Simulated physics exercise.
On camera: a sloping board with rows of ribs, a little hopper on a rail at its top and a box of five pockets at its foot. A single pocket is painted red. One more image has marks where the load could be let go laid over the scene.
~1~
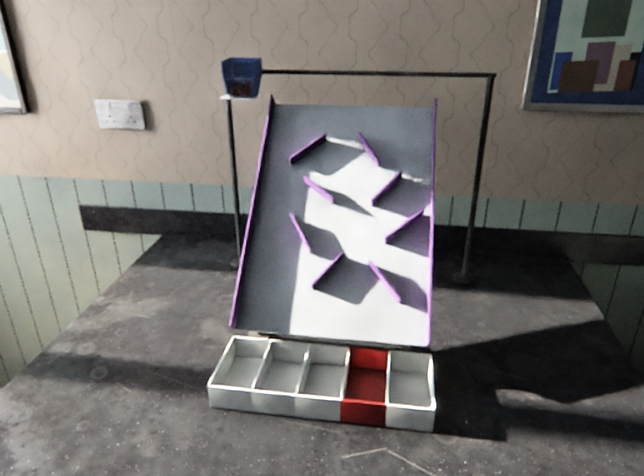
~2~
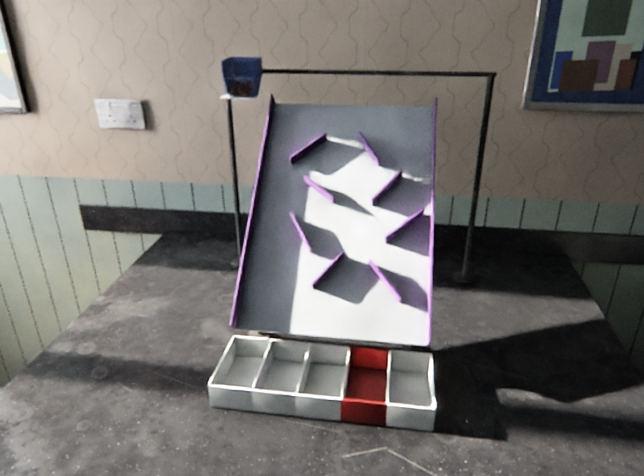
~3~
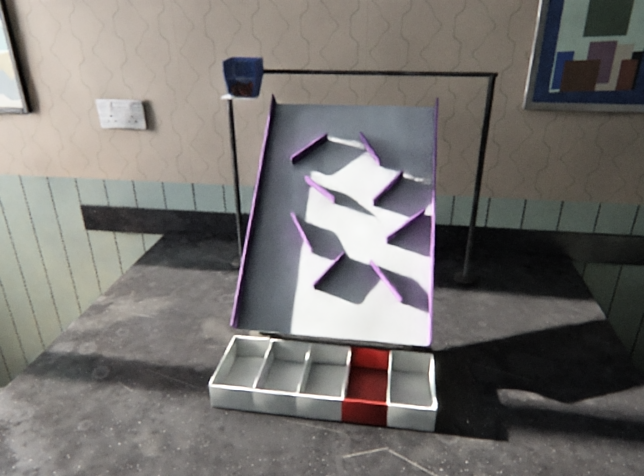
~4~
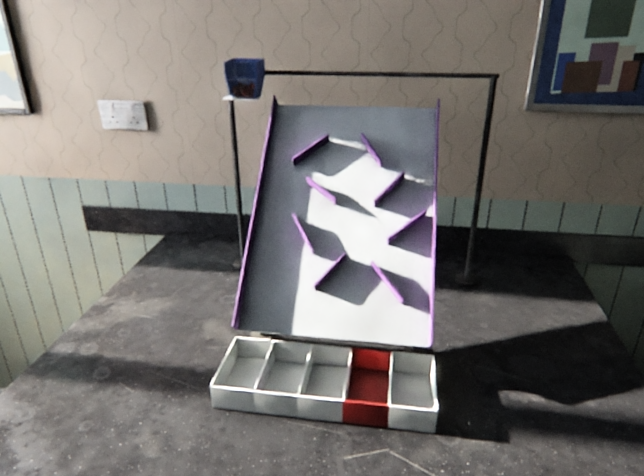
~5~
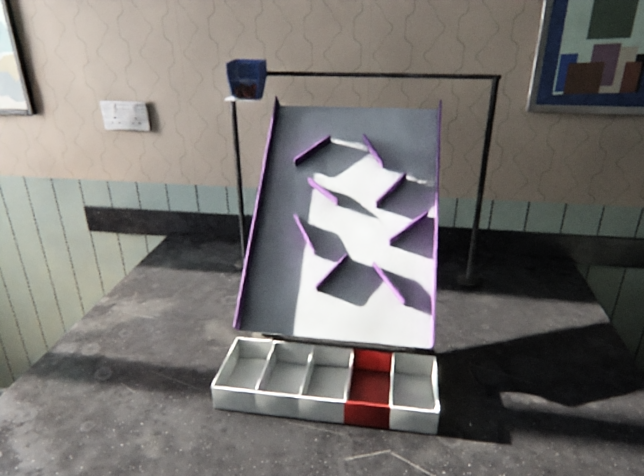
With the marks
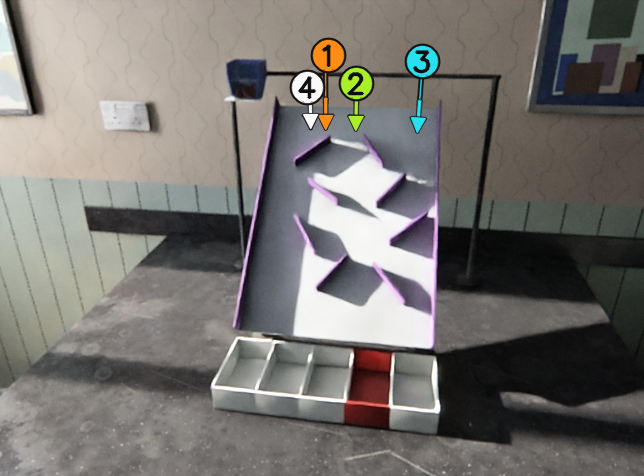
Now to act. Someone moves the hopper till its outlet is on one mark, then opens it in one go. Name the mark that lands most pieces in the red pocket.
2.
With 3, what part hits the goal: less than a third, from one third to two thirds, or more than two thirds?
It is less than a third.
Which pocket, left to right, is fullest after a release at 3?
The third from the left.
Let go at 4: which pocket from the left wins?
The first.
On the marked copy, mark 1 meets the board at (325, 124); mark 2 meets the board at (355, 125); mark 3 meets the board at (417, 127); mark 4 meets the board at (310, 123).
With 1, a small part in the red pocket, most in other pockets, a stray few held on the board.
With 2, about half in the red pocket, about a third in other pockets, a small part held on the board.
With 3, a small part in the red pocket, most in other pockets, a small part held on the board.
With 4, none in the red pocket, all in other pockets.
